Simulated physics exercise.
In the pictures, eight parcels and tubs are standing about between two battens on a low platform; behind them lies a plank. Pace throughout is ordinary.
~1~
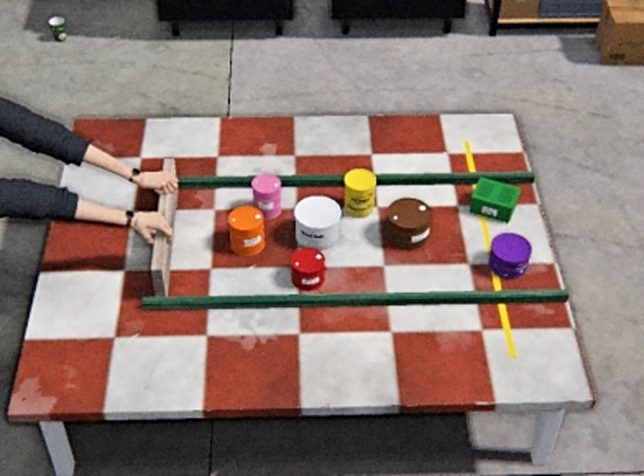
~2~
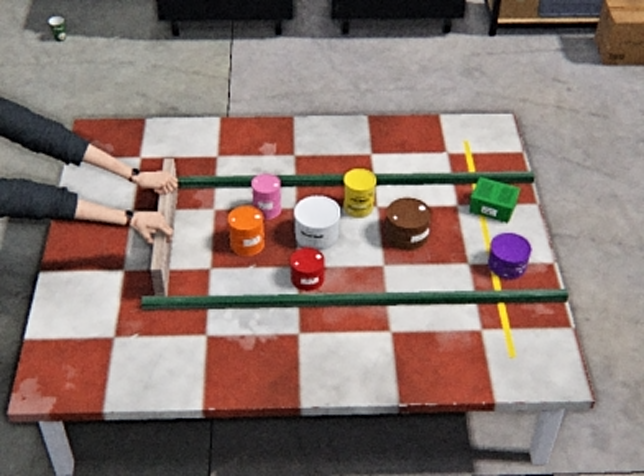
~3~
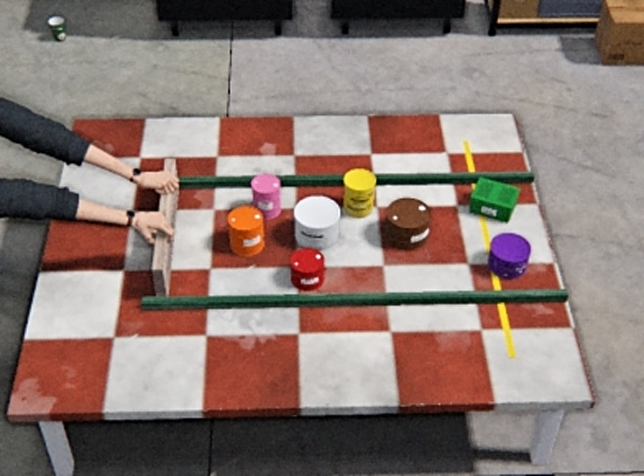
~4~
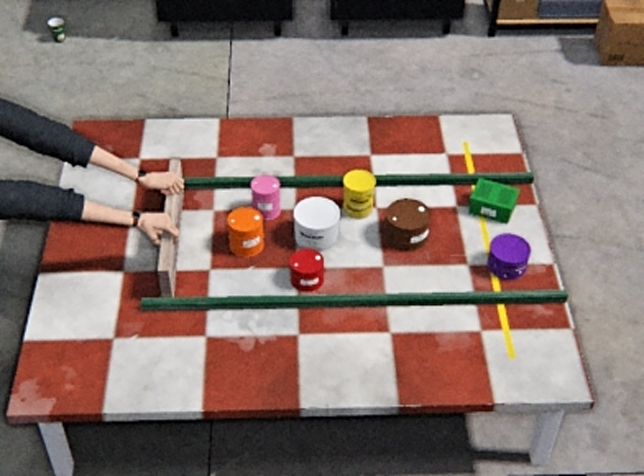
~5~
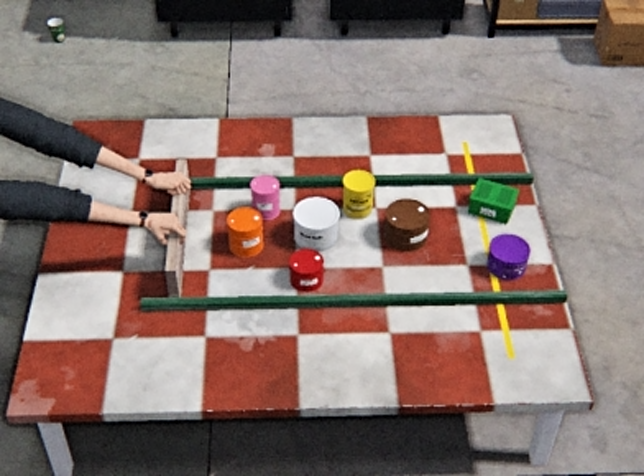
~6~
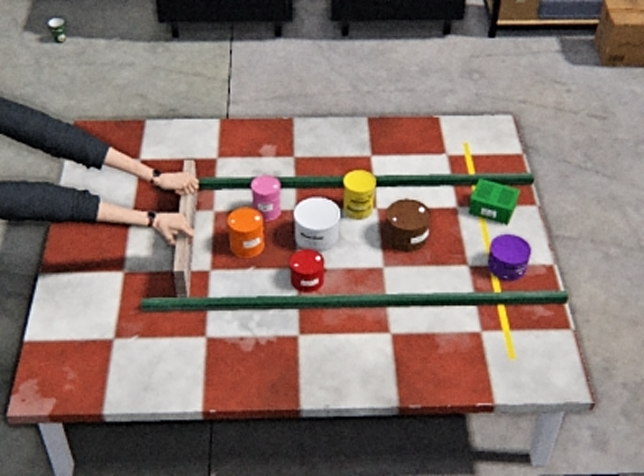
A plank, held by two hands at the left, slides a short way right between two green battens on a red-and-white checkered platform, while eight colourful tubs and parcels ahead of it stay still, untouched by the plank.
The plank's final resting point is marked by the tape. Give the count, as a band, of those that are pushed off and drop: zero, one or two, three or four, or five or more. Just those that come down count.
Those that drop number one or two.
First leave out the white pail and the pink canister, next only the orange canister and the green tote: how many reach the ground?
The counts: 0 and 1.
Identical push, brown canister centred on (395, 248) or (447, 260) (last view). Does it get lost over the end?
Taking the two places in order, it is safe and then is safe.
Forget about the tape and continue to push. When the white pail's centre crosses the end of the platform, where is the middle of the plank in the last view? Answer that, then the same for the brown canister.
Near (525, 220), then near (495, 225).
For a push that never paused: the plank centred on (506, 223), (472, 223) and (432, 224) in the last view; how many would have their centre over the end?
Past the end: 4, 0 and 0.
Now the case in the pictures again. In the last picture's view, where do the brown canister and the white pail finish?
In the last picture the brown canister sits at (541, 229) while the white pail sits at (505, 207).
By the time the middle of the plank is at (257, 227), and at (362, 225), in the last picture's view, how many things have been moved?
Counts: 2 / 6.
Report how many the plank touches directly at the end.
Contact count: 4.
Soon after, none off yet; purple pail at rest near (509, 258); green tote at rest near (494, 202); brown canister at rest near (407, 226).
Then, none off yet; purple pail at rest near (509, 258); green tote at rest near (494, 202); brown canister moved about its own width near (440, 223).
Further on, none off yet; purple pail moved a little near (512, 260); green tote moving near (498, 203); brown canister moved well along near (489, 230).
At rest, the number that fall off is one or two; fallen, green tote.
